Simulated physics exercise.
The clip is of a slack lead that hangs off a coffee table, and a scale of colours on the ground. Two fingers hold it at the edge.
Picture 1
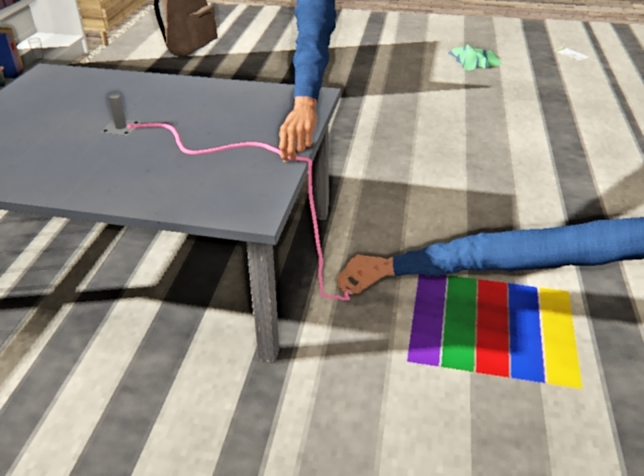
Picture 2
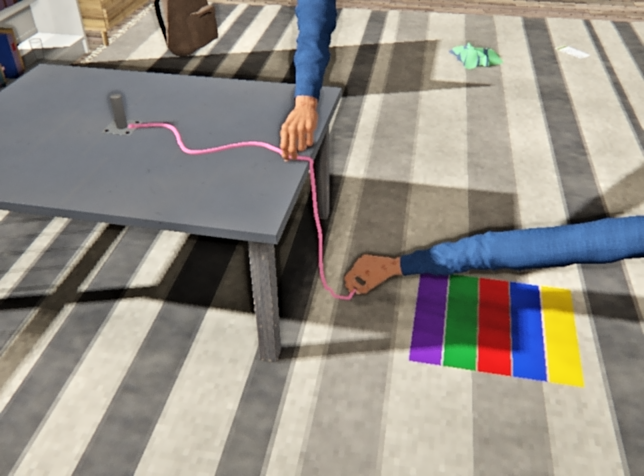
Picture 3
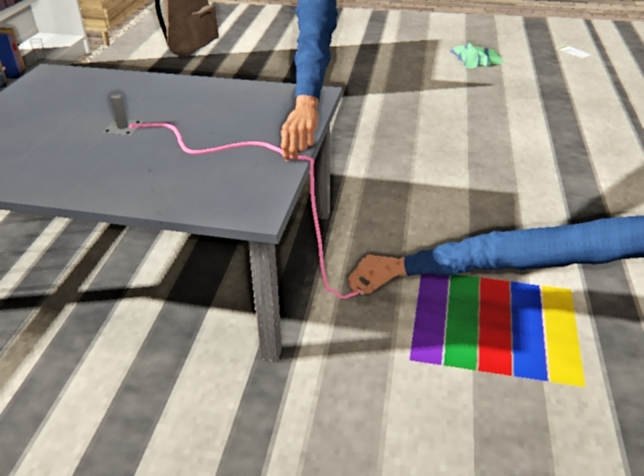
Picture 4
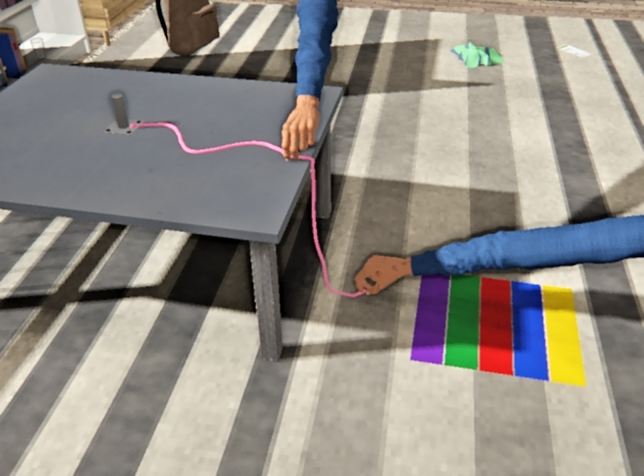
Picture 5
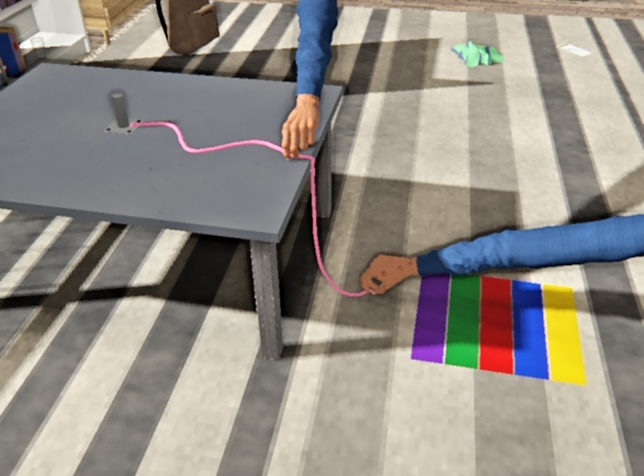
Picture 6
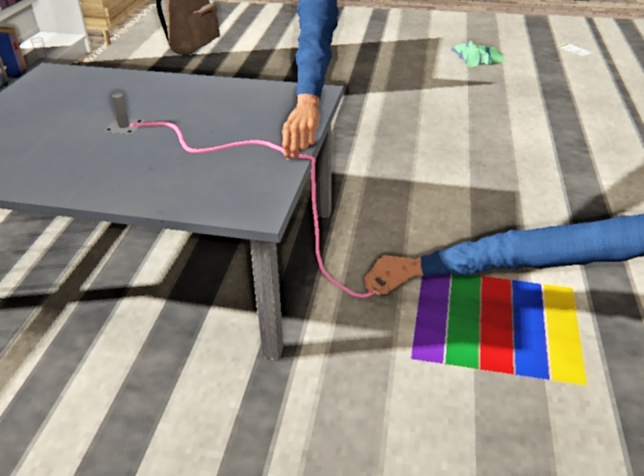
At the start, a pink lead runs in curves across a grey table, pressed at the edge by one hand, while another hand holds its hanging end near a strip of coloured bands on the floor. The lower hand then moves slightly right, drawing the end with it, while the upper hand stays still.
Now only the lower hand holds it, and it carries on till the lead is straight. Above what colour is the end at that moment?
It gets as far as the red strip.
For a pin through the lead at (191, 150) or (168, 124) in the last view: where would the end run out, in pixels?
Near (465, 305) and (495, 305).
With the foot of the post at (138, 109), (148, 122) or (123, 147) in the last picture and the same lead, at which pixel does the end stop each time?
About (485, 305), (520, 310) and (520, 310).
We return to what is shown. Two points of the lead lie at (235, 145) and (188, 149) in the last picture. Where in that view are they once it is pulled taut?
About (264, 148), and the other about (219, 140).
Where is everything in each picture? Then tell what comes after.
In the first frame, end (348, 290); purple (425, 346); green (459, 351); red (492, 356); blue (527, 361); yellow (562, 367).
In the second frame, end (355, 290); lead through (163, 125) (189, 152) (256, 144) (311, 165) (318, 225) (323, 277).
In the third frame, end (359, 290).
In the fourth frame, end (365, 291); lead through (164, 125) (191, 151) (257, 143) (312, 165) (314, 224) (326, 276).
In the fifth frame, end (371, 291).
In the sixth frame, end (375, 291); lead through (165, 124) (191, 151) (257, 142) (313, 164) (316, 223) (327, 275).
A little later, end near (443, 300); over purple.
Next, end near (477, 304); over green.
When it is tight, end near (498, 307); over red. The red one.
